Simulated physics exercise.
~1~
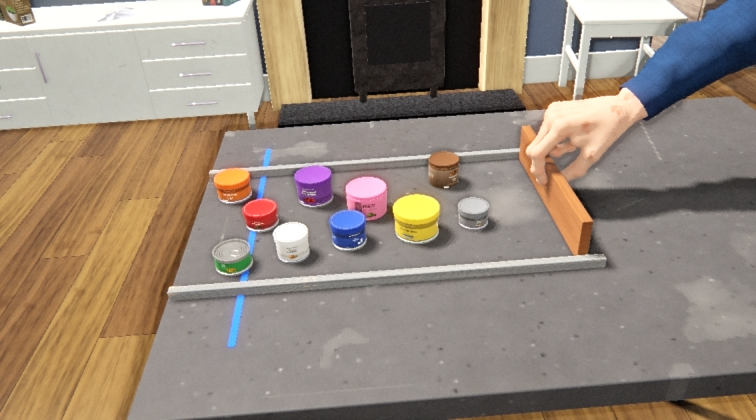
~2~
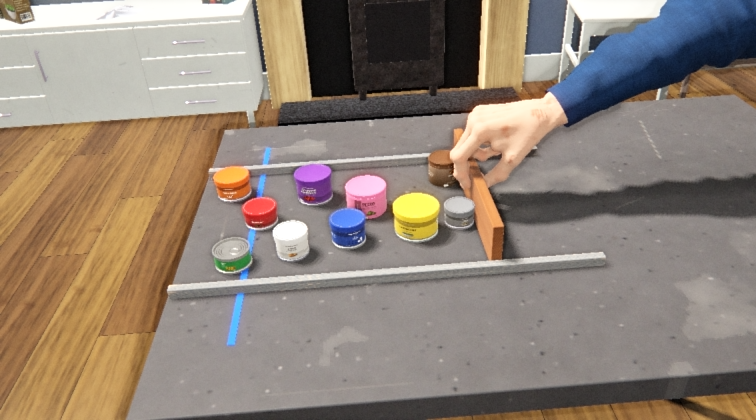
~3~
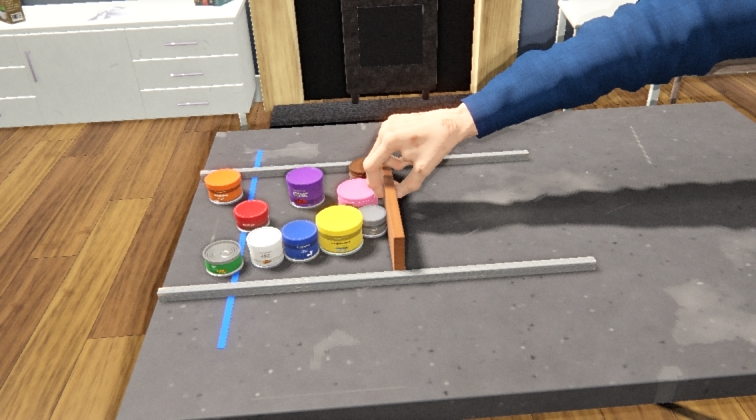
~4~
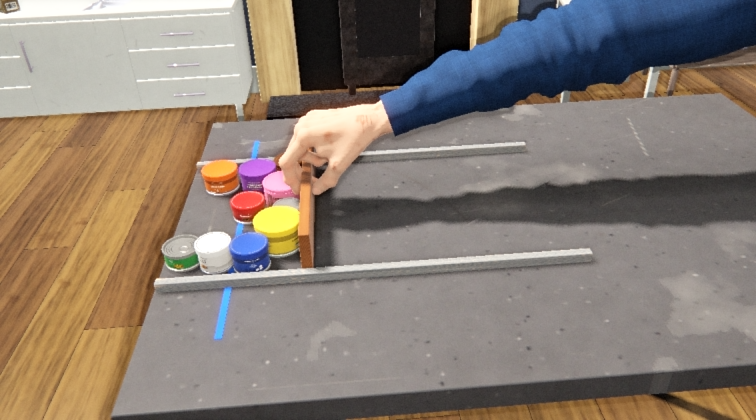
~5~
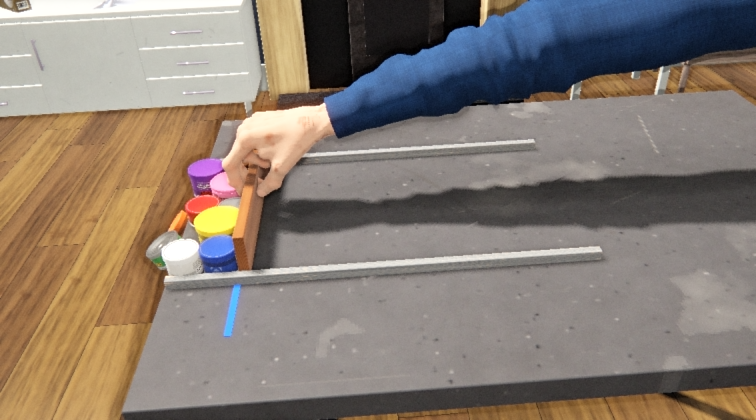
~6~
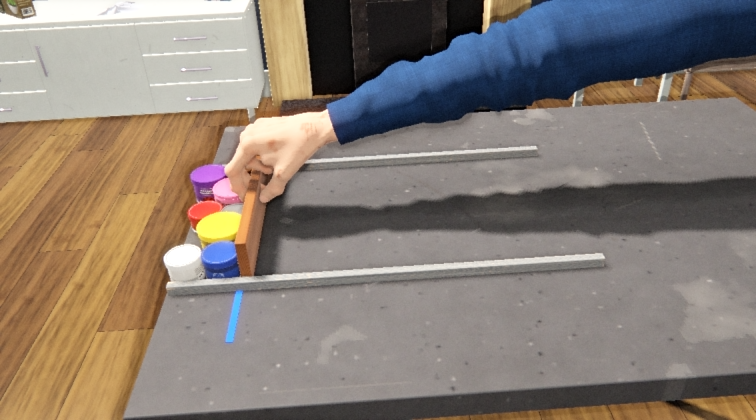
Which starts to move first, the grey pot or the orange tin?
The grey pot starts to move first, as the board reaches it early in the push. The orange tin stays still until much later, when the pots are crowded near the end of the table.
